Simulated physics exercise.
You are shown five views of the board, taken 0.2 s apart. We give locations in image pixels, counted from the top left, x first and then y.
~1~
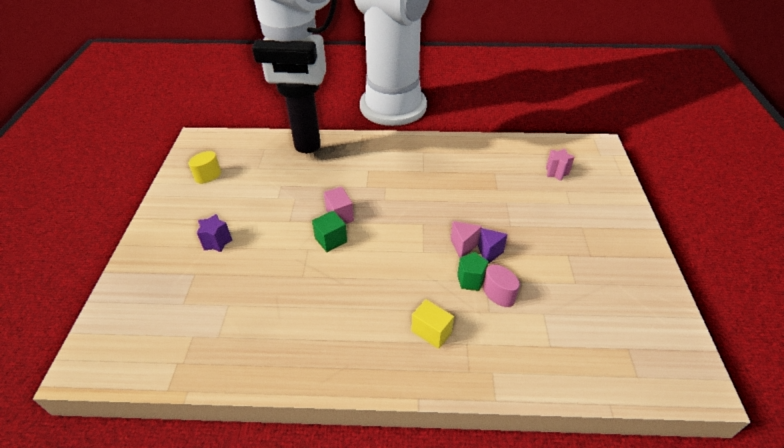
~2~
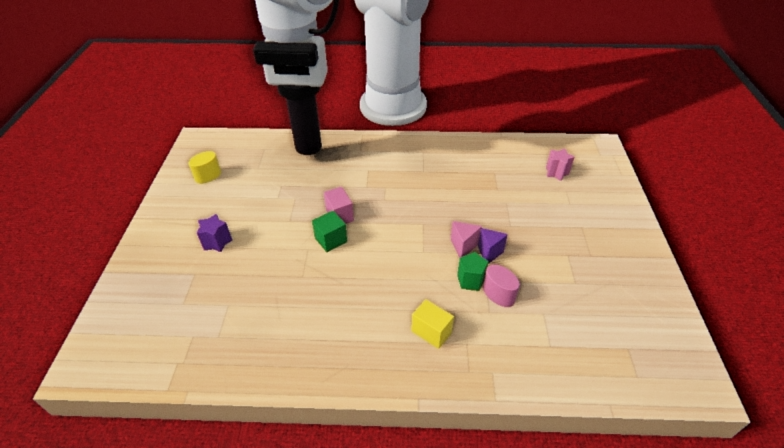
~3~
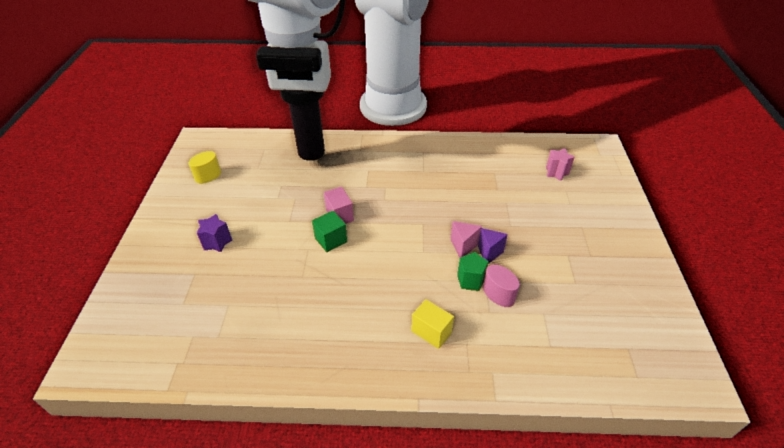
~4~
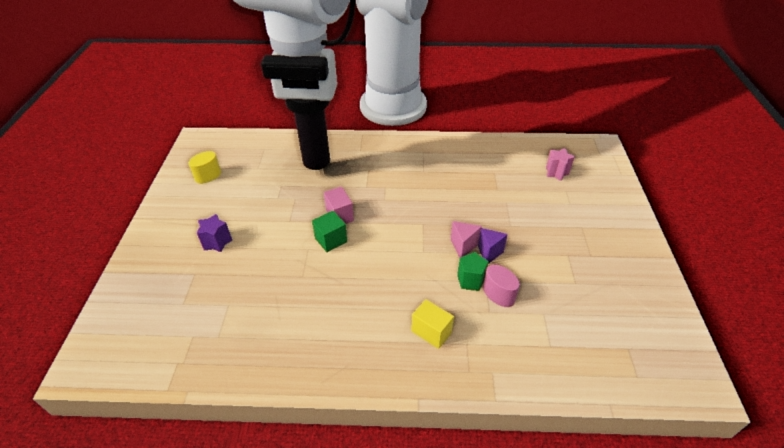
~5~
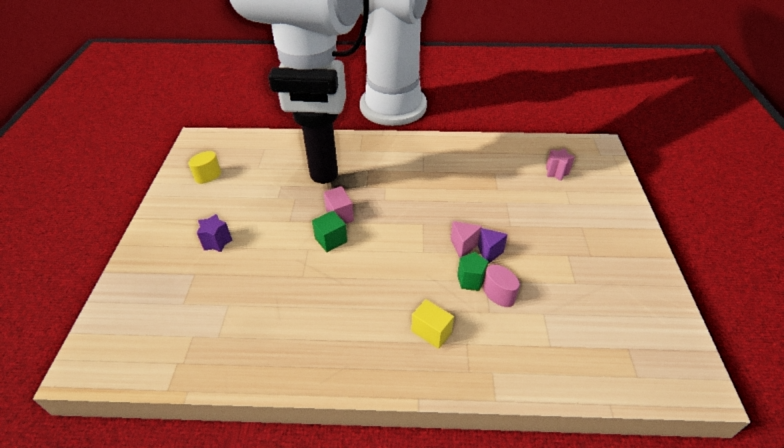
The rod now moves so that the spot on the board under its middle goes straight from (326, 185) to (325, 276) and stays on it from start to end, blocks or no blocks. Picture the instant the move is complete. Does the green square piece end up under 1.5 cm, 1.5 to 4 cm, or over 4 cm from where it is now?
The best fit is over 4 cm.
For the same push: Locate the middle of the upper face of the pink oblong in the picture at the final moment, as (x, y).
Its top face will be centred at roughly (354, 216).
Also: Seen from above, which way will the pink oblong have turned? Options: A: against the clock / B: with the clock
The one that fits is A, against the clock.
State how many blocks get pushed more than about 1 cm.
This push will displace two blocks.
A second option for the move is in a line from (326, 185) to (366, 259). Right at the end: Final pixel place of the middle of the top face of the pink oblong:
Just about (376, 265).
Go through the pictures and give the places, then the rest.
In the first picture, rod tip at (308, 146); block tops, green square piece at (328, 222); pink oblong at (338, 197).
In the second picture, rod at (309, 148); blocks unchanged.
In the third picture, rod at (312, 153); blocks unchanged.
In the fourth picture, rod at (317, 162); blocks unchanged.
In the fifth picture, rod at (324, 176); green square piece at (328, 222); pink oblong at (338, 197).
On the path given first. One third of the way, rod at (324, 203); pink oblong at (345, 207), turned 30° anticlockwise.
Two thirds of the way, rod at (324, 233); green square piece at (328, 246); pink oblong at (354, 216), turned 70° anticlockwise.
At the end, rod at (324, 266); green square piece at (327, 282), turned 15° clockwise; pink oblong at (354, 216), turned 70° anticlockwise.
